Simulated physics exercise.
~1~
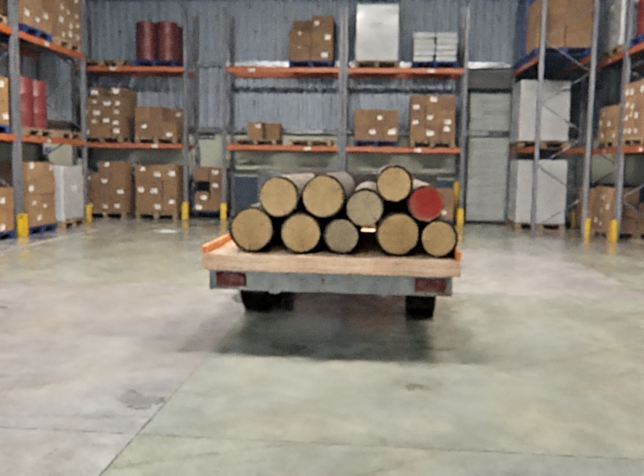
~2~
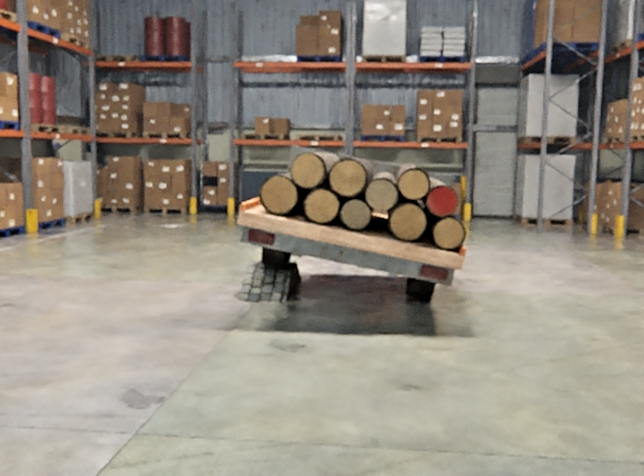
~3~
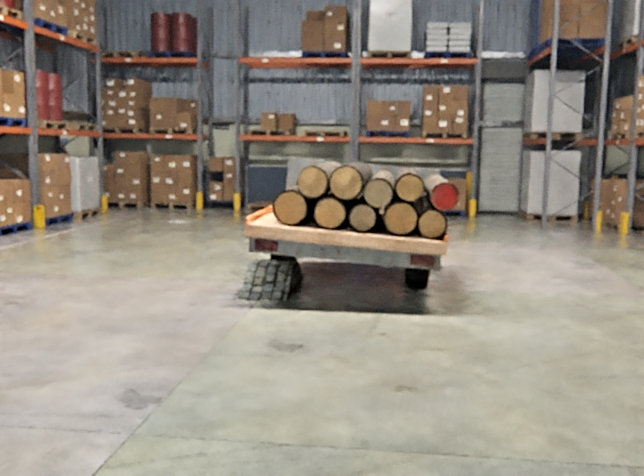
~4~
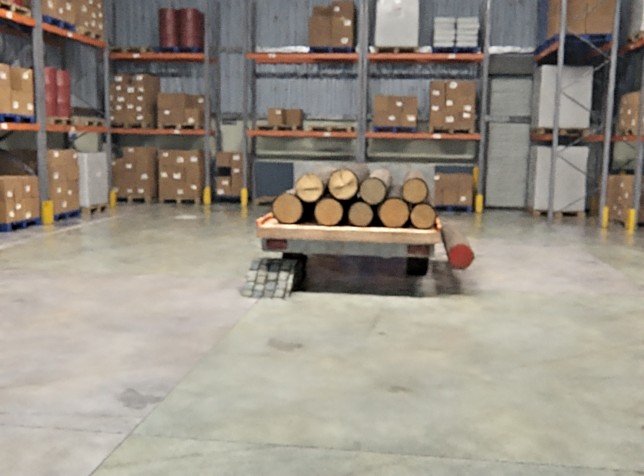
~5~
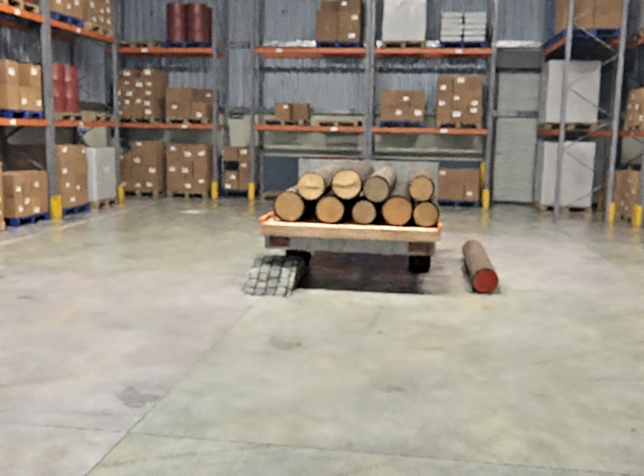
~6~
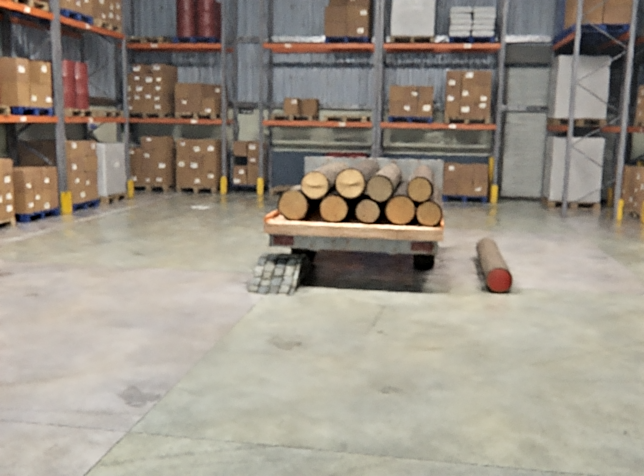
In a warehouse lined with tall racks of boxes, a low flat trailer carries ten stacked logs, one of them with a red end at the upper right. The trailer tips as its left side rises over a hump, leaning the whole load to the right. It then drops back level, and the red log slides out toward the right edge. The red log falls over the side and lands on the concrete floor. It rolls a little farther right and ends up lying beside the trailer, while the other logs stay piled on board.
